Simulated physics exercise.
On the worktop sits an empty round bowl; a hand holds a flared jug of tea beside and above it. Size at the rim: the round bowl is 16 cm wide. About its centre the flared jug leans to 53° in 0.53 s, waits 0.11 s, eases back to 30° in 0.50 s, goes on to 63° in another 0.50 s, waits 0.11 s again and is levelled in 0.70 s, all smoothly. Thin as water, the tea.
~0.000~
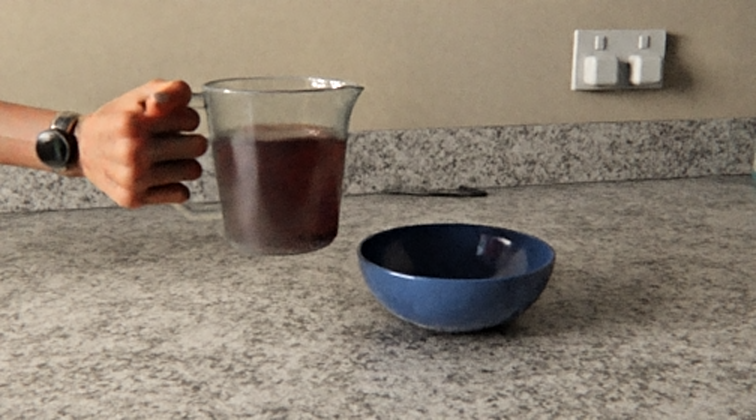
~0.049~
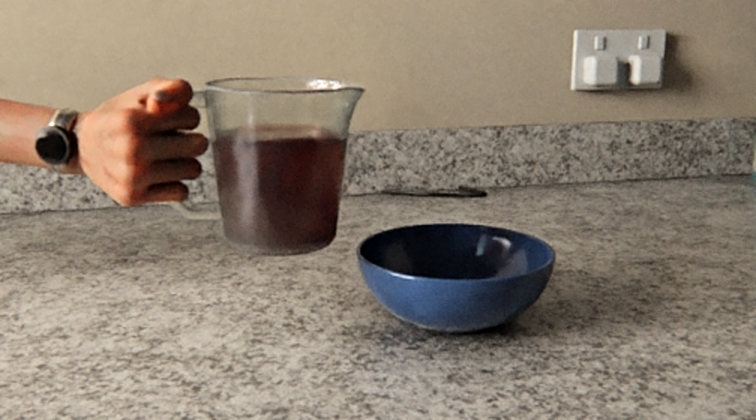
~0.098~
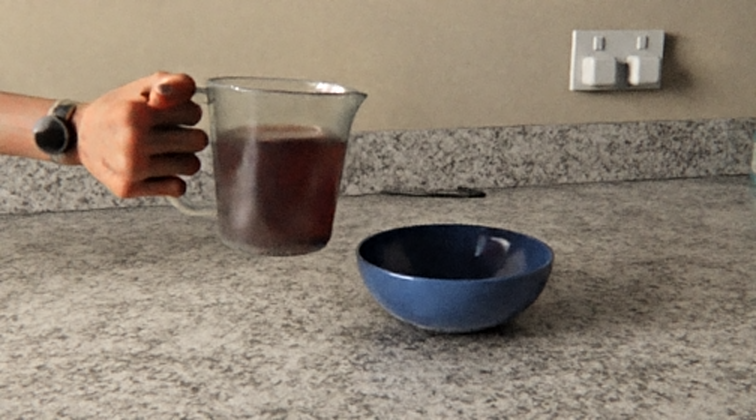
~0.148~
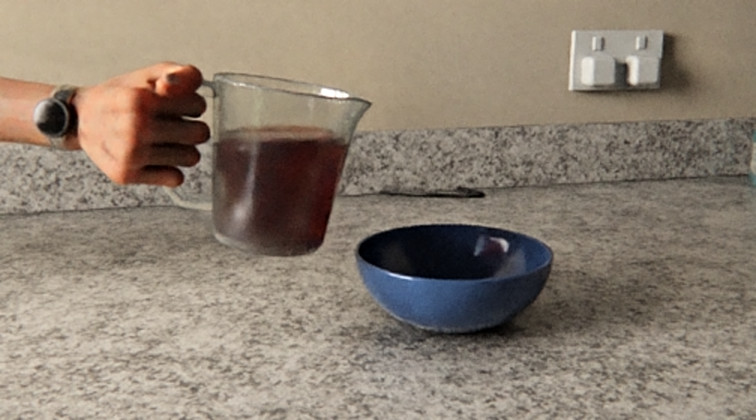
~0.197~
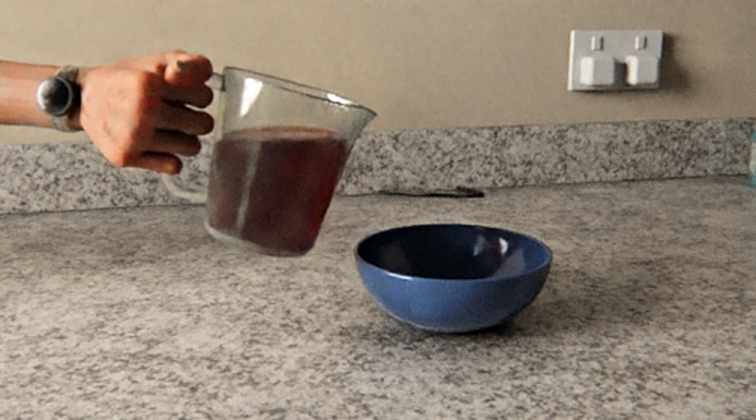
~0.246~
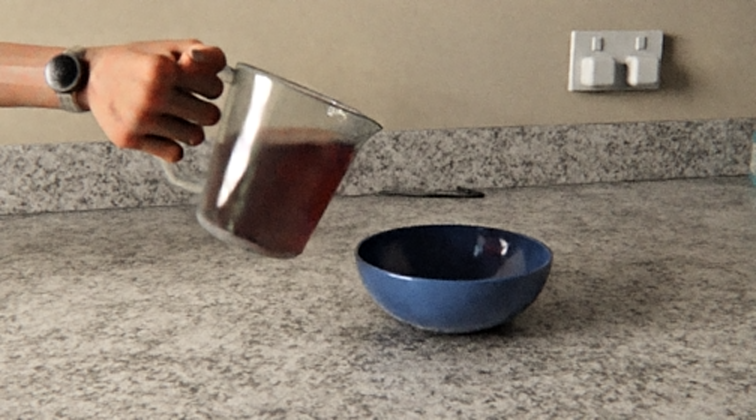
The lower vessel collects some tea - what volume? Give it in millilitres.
I would say roughly 240 ml of it.
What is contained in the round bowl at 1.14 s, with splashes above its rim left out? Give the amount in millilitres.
I'd put it at about 100 ml.
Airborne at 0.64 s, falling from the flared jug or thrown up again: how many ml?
Estimate: Some 40 ml.
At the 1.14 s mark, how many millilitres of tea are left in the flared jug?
Volume remaining: Near 440 ml.
By 0.64 s the tilt is 53° and the round bowl has 35 ml, the flared jug 485 ml, and 0 ml is on the worktop.
By 1.14 s the tilt is 30° and the round bowl has 105 ml, the flared jug 440 ml, and 20 ml is on the worktop.
By 1.75 s the tilt is 63° and the round bowl has 150 ml, the flared jug 355 ml, and 20 ml is on the worktop.
By 2.25 s the tilt is 12° and the round bowl has 240 ml, the flared jug 300 ml, and 20 ml is on the worktop.
At rest the round bowl has 240 ml, the flared jug 300 ml, and 20 ml is on the worktop.
